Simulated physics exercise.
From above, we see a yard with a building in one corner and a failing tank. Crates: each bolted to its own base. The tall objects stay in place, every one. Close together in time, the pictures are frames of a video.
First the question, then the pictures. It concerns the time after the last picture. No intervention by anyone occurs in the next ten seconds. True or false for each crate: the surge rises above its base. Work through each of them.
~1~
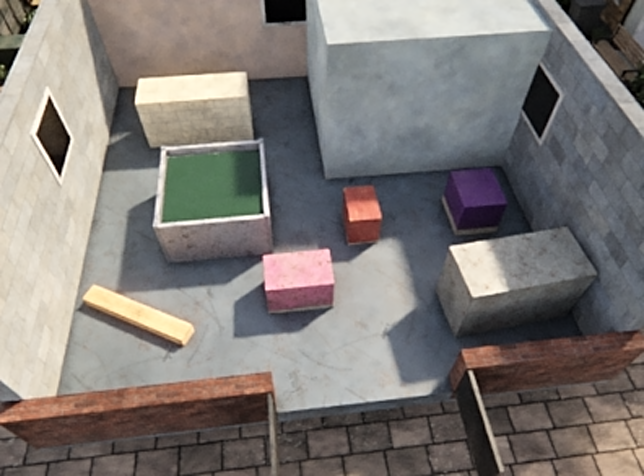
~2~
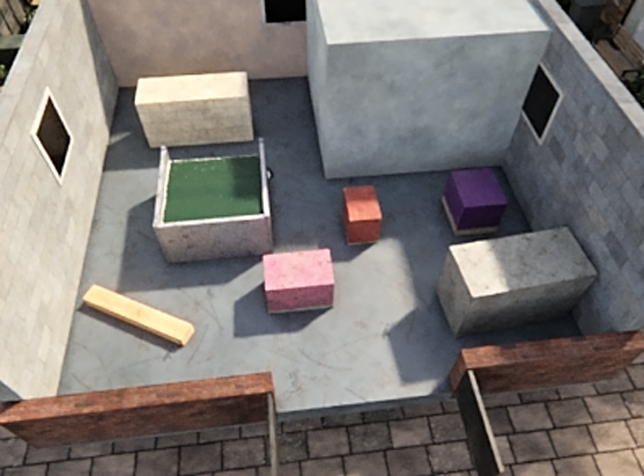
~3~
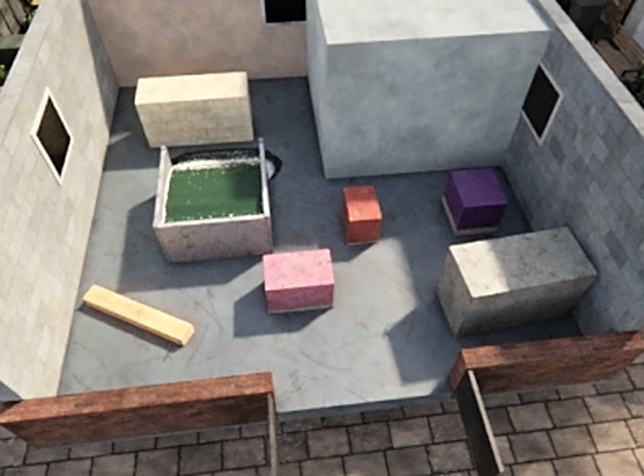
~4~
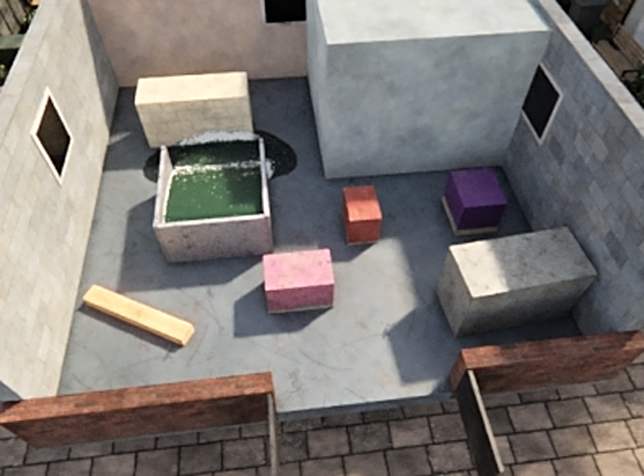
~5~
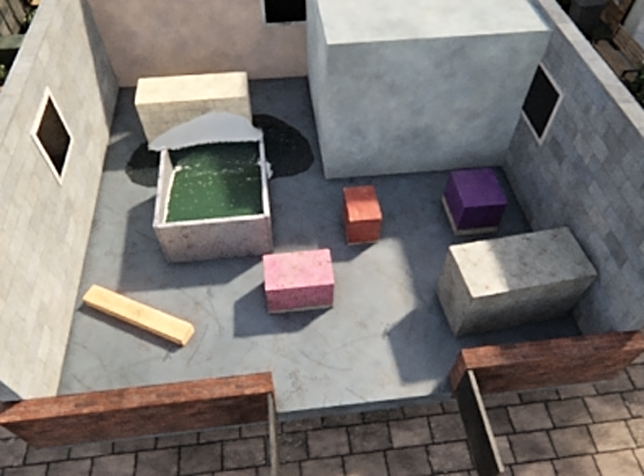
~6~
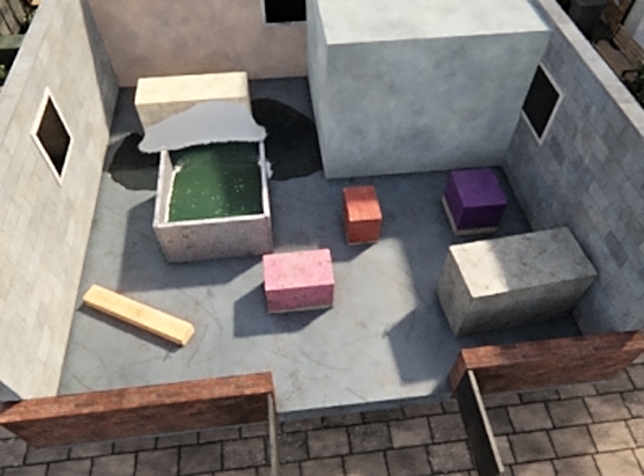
Pink crate: True; red crate: True; purple crate: False.
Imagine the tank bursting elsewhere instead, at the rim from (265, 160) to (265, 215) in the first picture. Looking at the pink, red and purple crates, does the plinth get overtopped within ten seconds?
Then the pink crate gets flooded, the red crate gets flooded and the purple crate gets flooded.
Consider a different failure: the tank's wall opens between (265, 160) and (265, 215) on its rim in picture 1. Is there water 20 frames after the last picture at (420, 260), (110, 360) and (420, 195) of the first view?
One by one, they turn out drenched, not soaked and drenched.
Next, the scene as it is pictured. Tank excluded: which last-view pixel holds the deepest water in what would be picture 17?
Somewhere near (302, 82).
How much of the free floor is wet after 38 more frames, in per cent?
I'd put it at roughly 75 per cent.
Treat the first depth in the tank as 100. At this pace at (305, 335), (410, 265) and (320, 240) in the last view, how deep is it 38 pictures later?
Some 2, 2 and 6 in a hundred.
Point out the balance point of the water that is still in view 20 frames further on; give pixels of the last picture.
I'd put my finger on (208, 163).
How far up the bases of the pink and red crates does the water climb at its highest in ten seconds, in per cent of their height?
I'd say 160 per cent for the first one and 190 per cent for the second.
A moment on, water covers 20 % of the floor; the pink crate not reached, the red crate not reached, the purple crate not reached.
Next, water covers 35 % of the floor; the pink crate not reached, the red crate water round its plinth, the purple crate not reached.
Then, water covers 55 % of the floor; the pink crate water round its plinth, the red crate water round its plinth, the purple crate not reached.
Later, water covers 75 % of the floor; the pink crate water round its plinth, the red crate water round its plinth, the purple crate water round its plinth.
In the end, water covers 90 % of the floor; the pink crate was topped, the red crate was topped, the purple crate stayed above the water.
